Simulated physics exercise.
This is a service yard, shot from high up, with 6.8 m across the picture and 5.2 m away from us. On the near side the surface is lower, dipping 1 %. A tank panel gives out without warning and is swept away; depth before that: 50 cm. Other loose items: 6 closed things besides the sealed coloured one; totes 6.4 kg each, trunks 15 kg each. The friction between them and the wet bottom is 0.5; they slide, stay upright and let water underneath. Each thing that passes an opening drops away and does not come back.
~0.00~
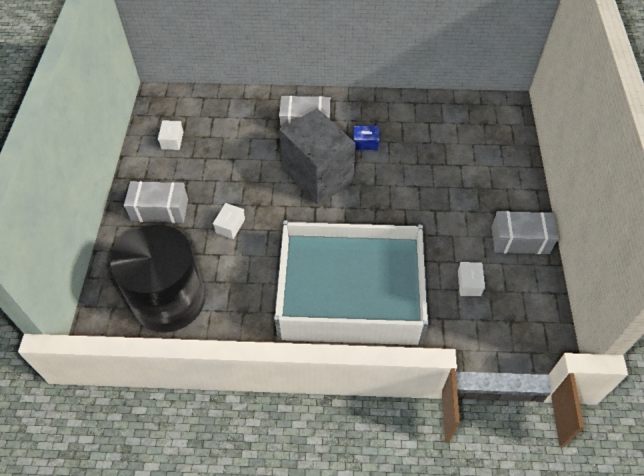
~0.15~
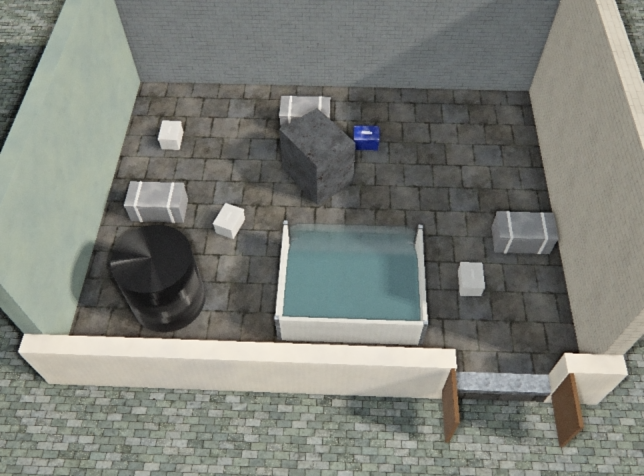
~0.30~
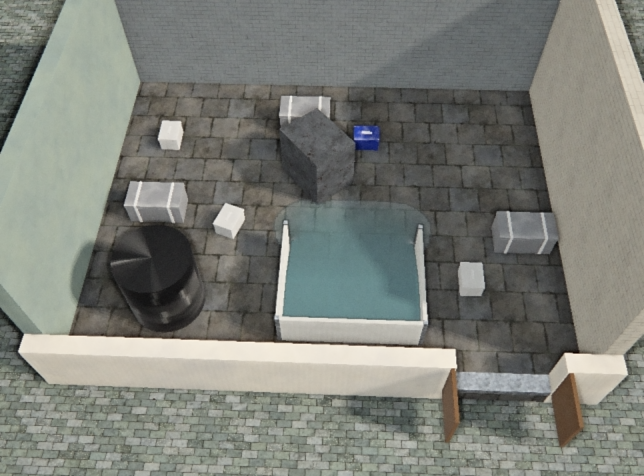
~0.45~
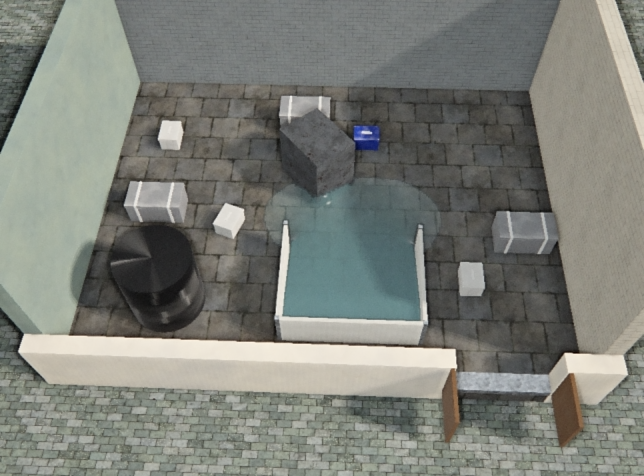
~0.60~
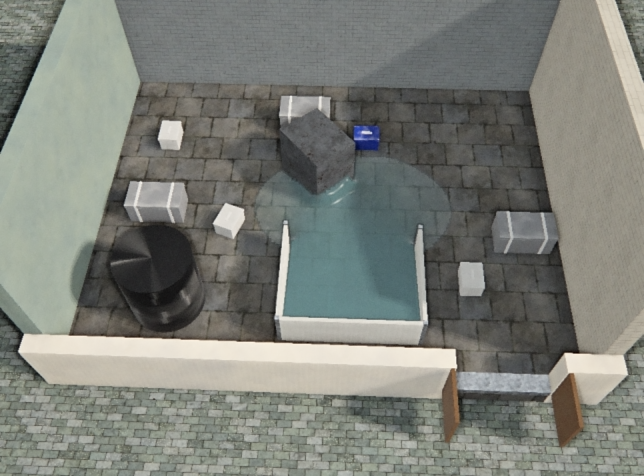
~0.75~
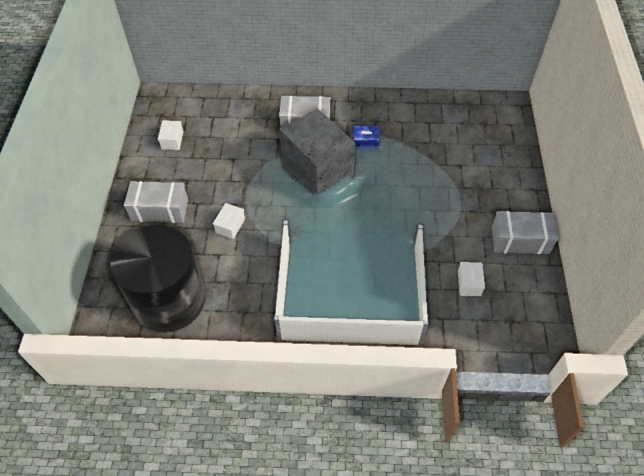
In a walled yard, a tank's far panel vanishes and water spreads across the paving around a dark block.
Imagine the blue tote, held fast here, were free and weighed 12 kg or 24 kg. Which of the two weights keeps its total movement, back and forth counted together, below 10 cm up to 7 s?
Watching this, I'd bet no version stays within bounds.
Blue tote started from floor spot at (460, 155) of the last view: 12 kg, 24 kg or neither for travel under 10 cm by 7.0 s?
Short version: Not even the heavier.
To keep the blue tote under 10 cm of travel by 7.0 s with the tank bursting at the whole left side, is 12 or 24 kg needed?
Under that change, the first option suffices.
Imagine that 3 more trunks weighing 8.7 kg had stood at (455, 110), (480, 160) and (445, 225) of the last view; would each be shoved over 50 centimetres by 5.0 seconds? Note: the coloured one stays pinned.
In turn: Past it, past it, short of it.
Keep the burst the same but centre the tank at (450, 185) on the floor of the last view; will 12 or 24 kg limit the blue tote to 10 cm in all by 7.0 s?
Result, then: Lighter one suffices.
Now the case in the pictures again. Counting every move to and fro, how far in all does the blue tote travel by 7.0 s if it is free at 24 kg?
30 cm.
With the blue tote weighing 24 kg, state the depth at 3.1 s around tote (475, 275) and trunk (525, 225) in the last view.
Some 0 cm at the first, some 0 cm at the second.
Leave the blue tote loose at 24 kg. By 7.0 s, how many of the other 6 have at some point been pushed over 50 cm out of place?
I get 3.
After 1.4 s the blue tote would be 52 cm from its start with 12 kg and 20 cm from its start with 24 kg; 7 cm of water round it then.
After 3.1 s the blue tote would be 99 cm from its start with 12 kg and 33 cm from its start with 24 kg; 3 cm of water round it then.
After 4.9 s the blue tote would be 99 cm from its start with 12 kg and 33 cm from its start with 24 kg; 3 cm of water round it then.
After 7.0 s the blue tote would be 99 cm from its start with 12 kg and 33 cm from its start with 24 kg; 3 cm of water round it then.
